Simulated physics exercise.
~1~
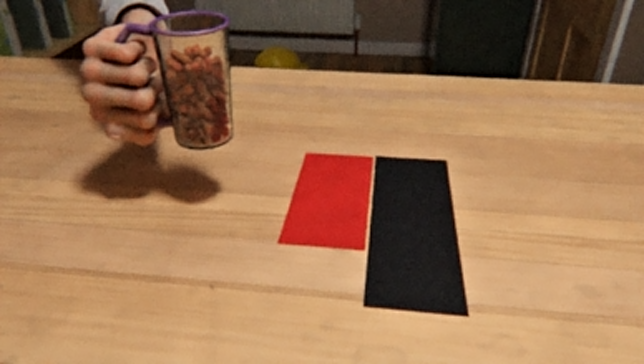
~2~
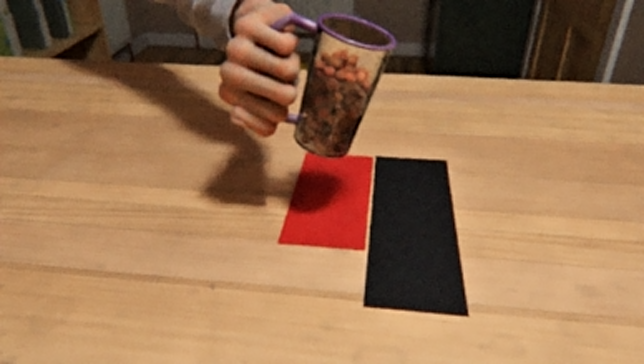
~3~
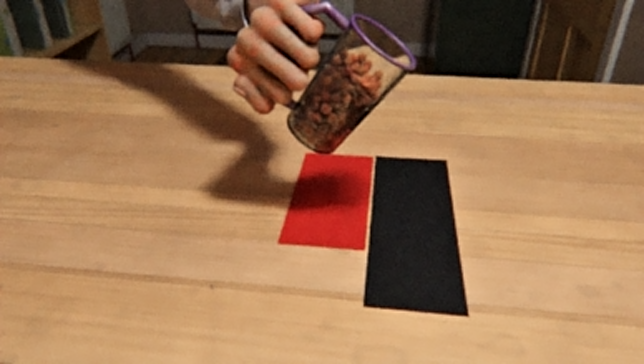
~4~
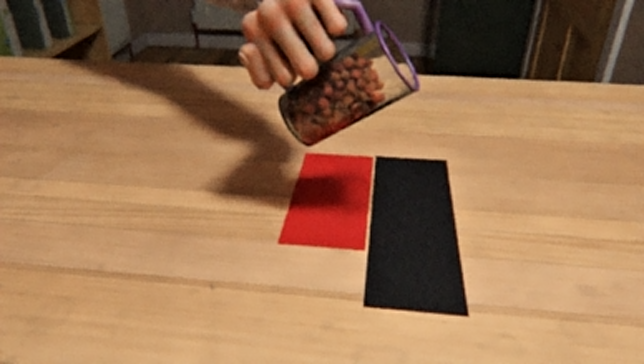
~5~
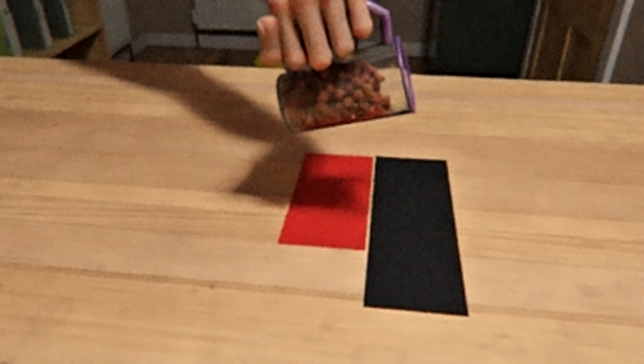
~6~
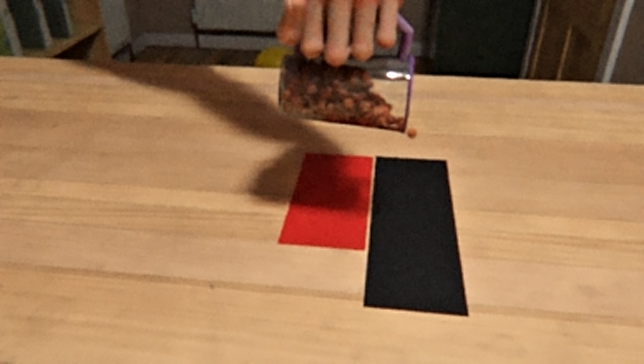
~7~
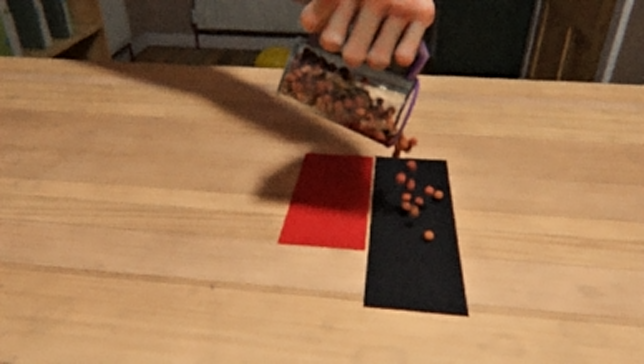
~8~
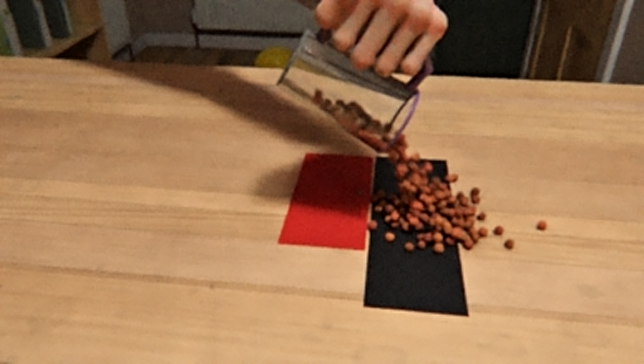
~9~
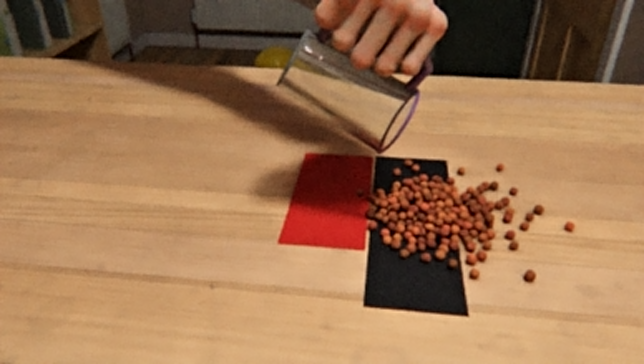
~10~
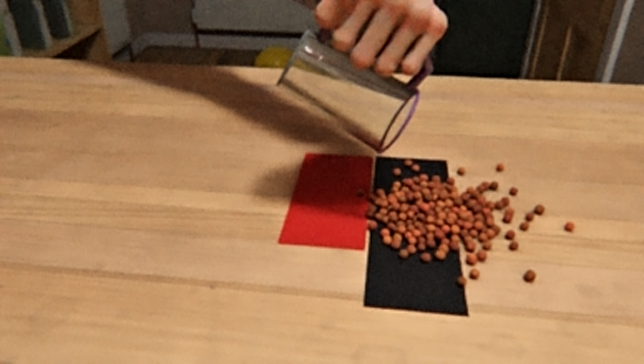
At the start, a hand holds a clear cup with a purple rim and handle, full of small reddish-brown pellets, upright above the left side of a wooden table with a red mat and a longer black mat. The hand carries the cup right until it is over the red mat, then tips it rightward onto its side. A few pellets drop onto the black mat, and as the cup tilts further, the rest pour out in a rush. They spread into a heap, some rolling onto the bare wood at the right. Finally, the hand holds the empty cup tilted downward while the pellets lie still, mostly on the black mat.
